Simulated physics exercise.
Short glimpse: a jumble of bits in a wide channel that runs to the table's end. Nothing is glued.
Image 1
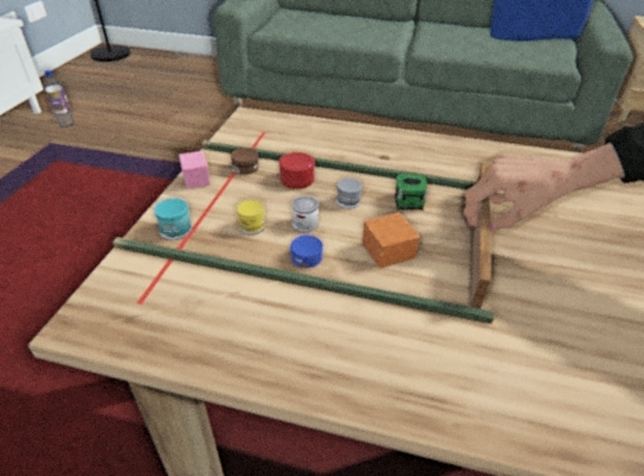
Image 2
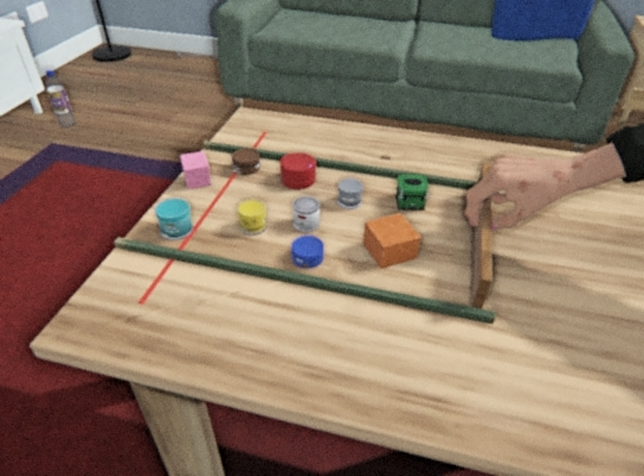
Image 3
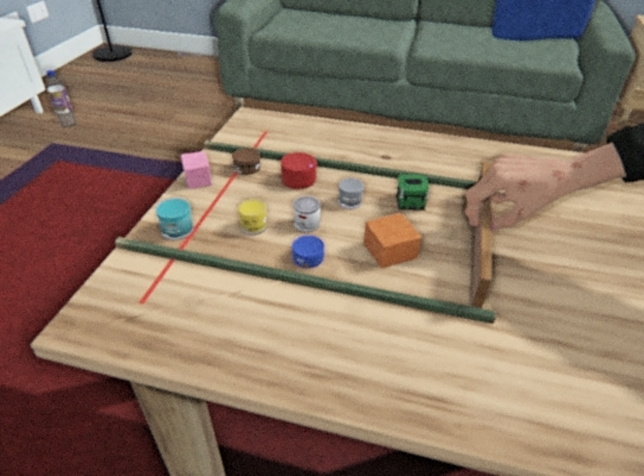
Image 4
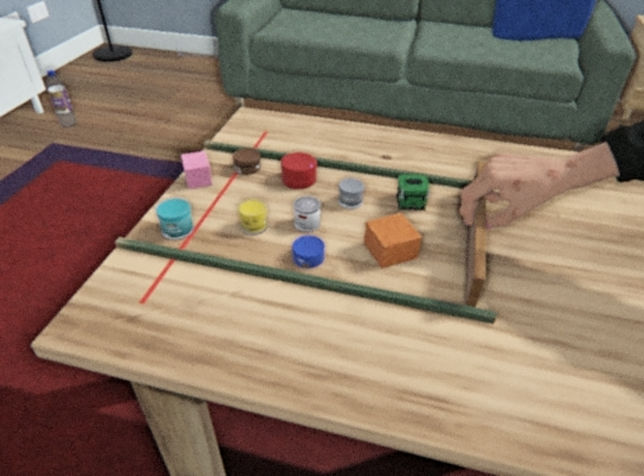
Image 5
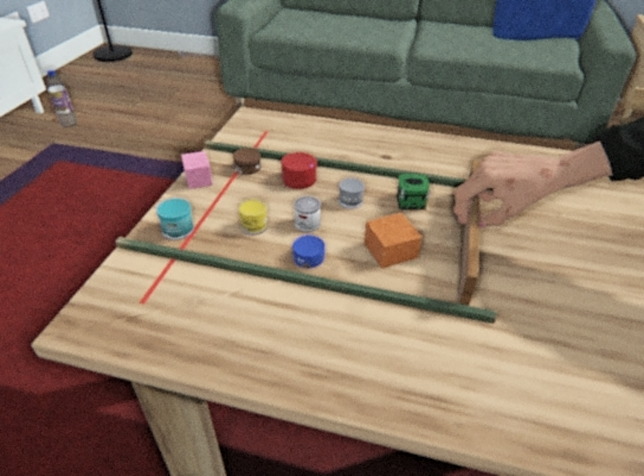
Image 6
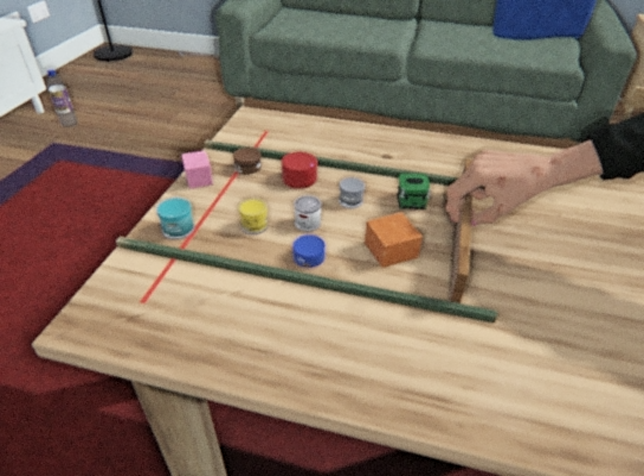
On a wooden table in front of a green sofa, a hand held a wooden board upright beside a scatter of small colourful tubs and blocks, then slid it slightly left while they stayed still.
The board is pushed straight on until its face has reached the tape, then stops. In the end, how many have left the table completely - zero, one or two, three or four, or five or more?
Falling ones: A lone one or two.
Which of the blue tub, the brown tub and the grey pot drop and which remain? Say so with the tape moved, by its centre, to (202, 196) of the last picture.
Blue tub stays put, brown tub goes off, grey pot stays put.
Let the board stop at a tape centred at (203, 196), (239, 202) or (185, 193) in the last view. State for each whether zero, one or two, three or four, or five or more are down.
At least five; none; more than four.
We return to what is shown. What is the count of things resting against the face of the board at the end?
That makes 4.
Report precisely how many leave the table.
Tally: 1.
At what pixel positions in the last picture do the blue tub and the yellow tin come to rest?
About (177, 226), and the other about (156, 200).
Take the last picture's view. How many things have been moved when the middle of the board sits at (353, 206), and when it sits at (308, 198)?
That gives 4 for the first and 7 for the second.
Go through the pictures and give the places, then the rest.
In the first picture, pink block (195, 170); turquoise tin (173, 219); brown tub (245, 161); board (481, 228); tape (216, 199).
In the second picture, turquoise tin (175, 219); white pot (306, 214).
In the third picture, brown tub (247, 162); red lid (299, 170).
In the fourth picture, pink block (197, 170); green case (412, 192).
In the fifth picture, turquoise tin (176, 219); blue tub (309, 252).
In the sixth picture, pink block (198, 170); turquoise tin (176, 218); brown tub (247, 161); board (463, 224); tape (218, 198).
Early on, none off yet; pink block at rest near (198, 170); turquoise tin at rest near (176, 218); brown tub at rest near (247, 161).
A while later, none off yet; pink block at rest near (198, 170); turquoise tin moving near (170, 219); brown tub travelled about its own width near (211, 154).
Finally, the number that fall off is one or two; lost, brown tub.
